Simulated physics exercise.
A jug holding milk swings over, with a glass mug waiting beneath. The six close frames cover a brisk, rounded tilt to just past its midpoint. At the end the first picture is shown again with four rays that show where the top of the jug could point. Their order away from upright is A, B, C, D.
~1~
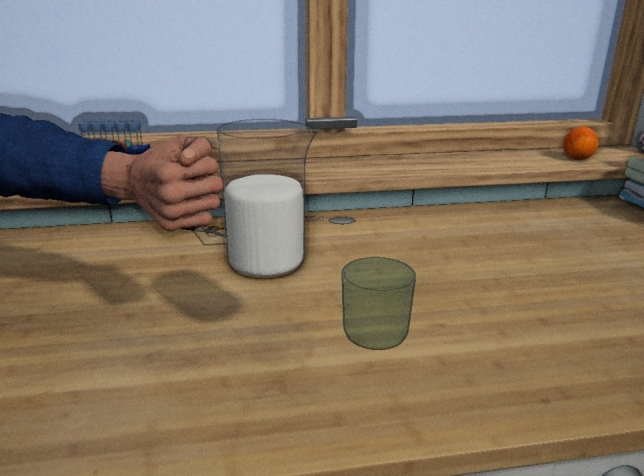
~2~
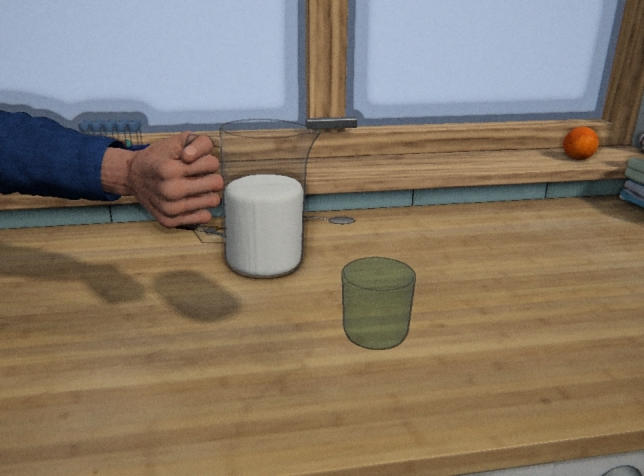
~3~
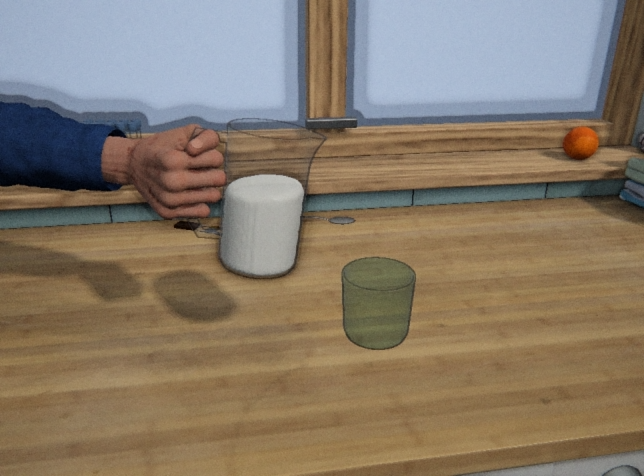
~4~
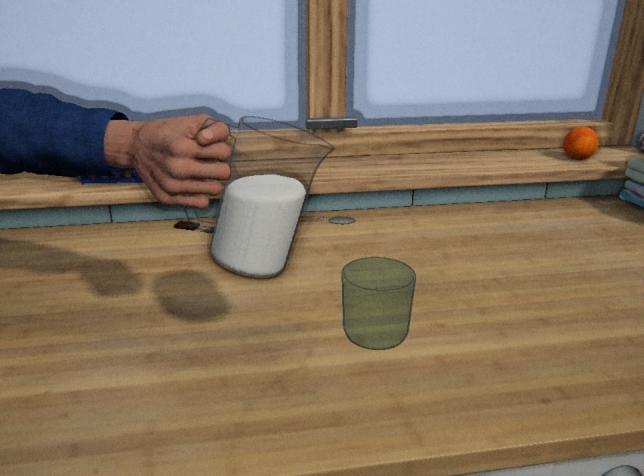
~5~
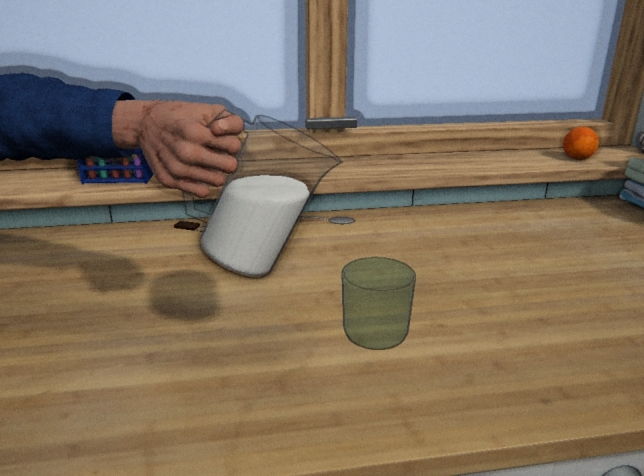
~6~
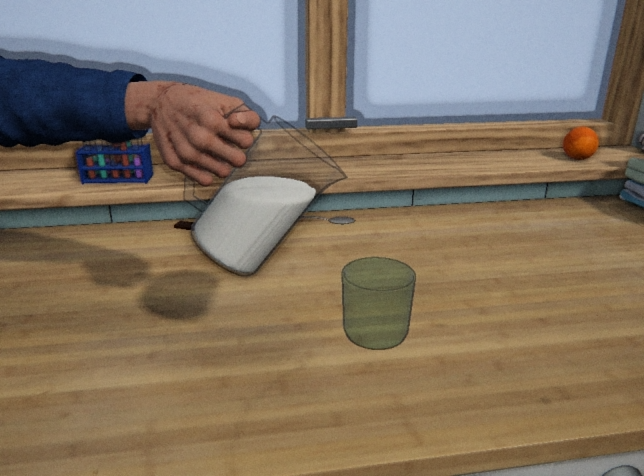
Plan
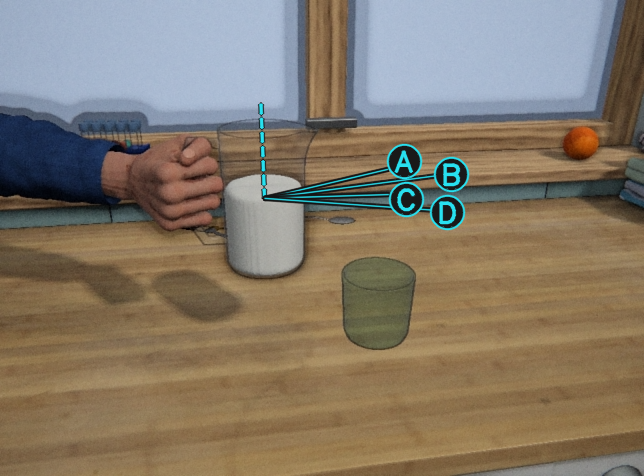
A hand in a blue sleeve tilts a clear jug of milk rightward near a green glass.
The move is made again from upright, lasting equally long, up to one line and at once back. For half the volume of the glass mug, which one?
A works best here.
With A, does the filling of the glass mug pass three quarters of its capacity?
No, less.
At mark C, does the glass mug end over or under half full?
Over half.
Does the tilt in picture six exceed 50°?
No, it does not.
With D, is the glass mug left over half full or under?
Over.
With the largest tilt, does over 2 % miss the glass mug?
Yes.
In cyan, A at (388, 169); B at (434, 175); C at (388, 194); D at (430, 209).
For mark A, the glass mug ends with about 51 % of what it can hold.
For mark B, the glass mug ends with about 65 % of what it can hold; 4 % of the milk is spilt.
For mark C, the glass mug ends with about 75 % of what it can hold; 9 % of the milk is spilt.
For mark D, the glass mug ends with about 85 % of what it can hold; 12 % of the milk is spilt.
